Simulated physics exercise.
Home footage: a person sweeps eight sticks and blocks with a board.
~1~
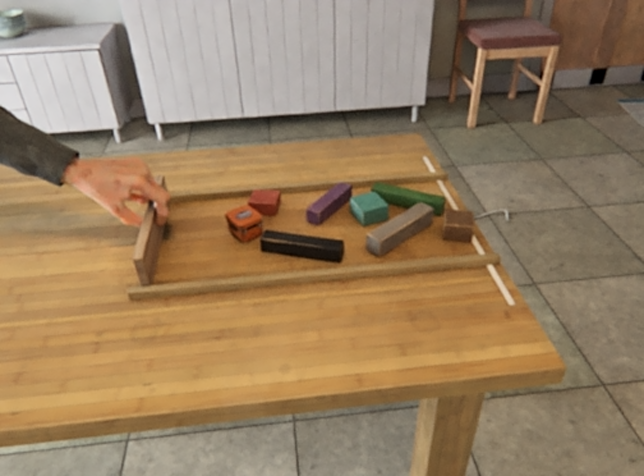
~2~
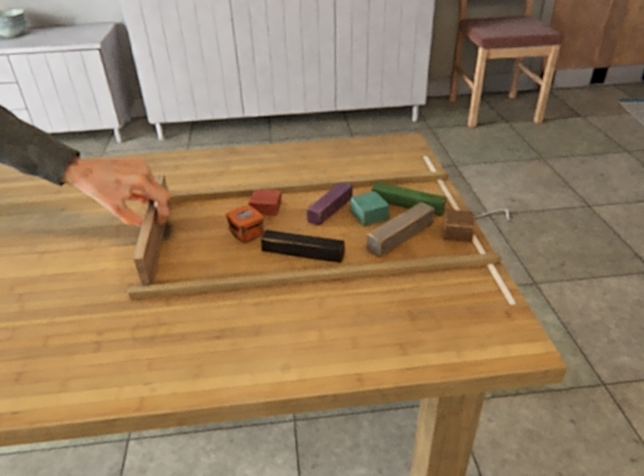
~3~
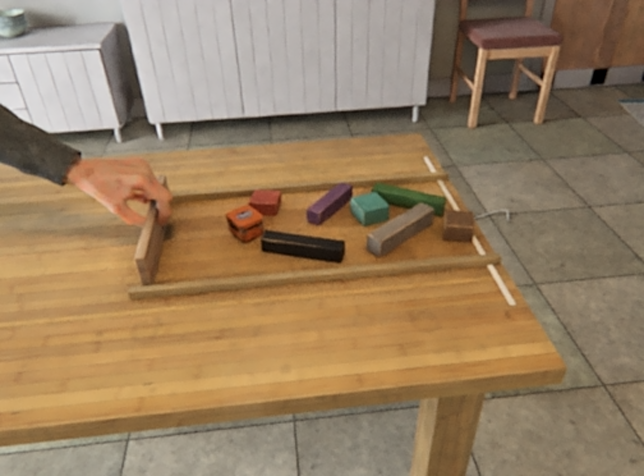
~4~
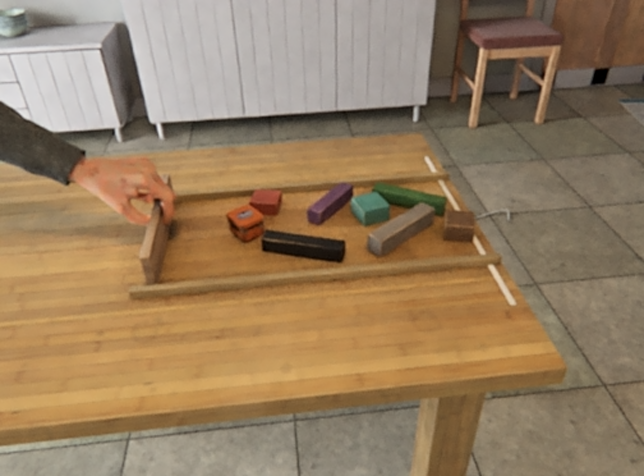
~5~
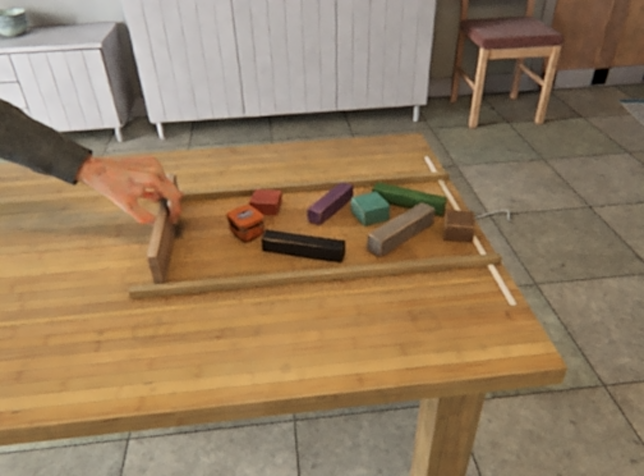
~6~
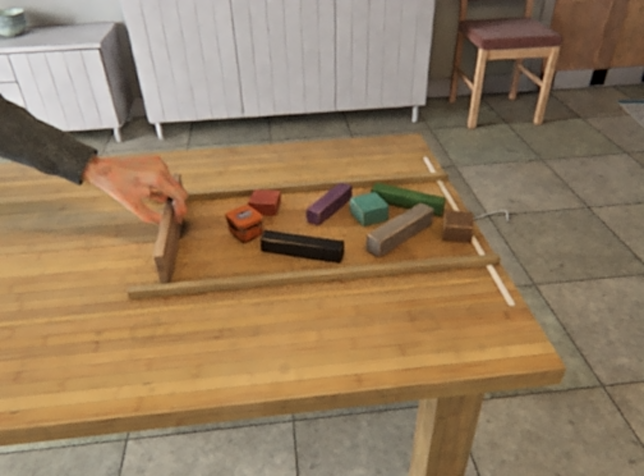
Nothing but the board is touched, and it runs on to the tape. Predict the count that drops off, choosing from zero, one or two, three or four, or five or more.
Off the edge: Five or more.
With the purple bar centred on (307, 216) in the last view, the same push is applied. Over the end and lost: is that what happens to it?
I reckon from there it drops down.
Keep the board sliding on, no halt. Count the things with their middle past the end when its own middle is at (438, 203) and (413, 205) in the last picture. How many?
The counts would come to 5 and 3.
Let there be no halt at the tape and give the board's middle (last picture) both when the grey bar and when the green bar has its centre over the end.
Middle: Roughly (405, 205); roughly (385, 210).
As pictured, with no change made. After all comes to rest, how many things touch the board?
1 touch it.
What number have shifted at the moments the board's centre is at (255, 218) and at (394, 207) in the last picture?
First position 2; second position 8.
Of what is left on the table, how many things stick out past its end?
Looks like 1 of them.
A little later, none off yet; brown block at rest near (458, 226); green bar at rest near (408, 199); grey bar at rest near (401, 229).
Next, none off yet; brown block at rest near (458, 226); green bar shifted a little near (416, 196); grey bar shifted a little near (420, 221).
Later still, one off so far; brown block tilted well over near (499, 242); green bar dropping near (478, 245); grey bar shifted about its own width near (477, 212).
When it is over, the number that fall off is five or more; down, red block, black stick, purple bar, turquoise block, grey bar, green bar and brown block.
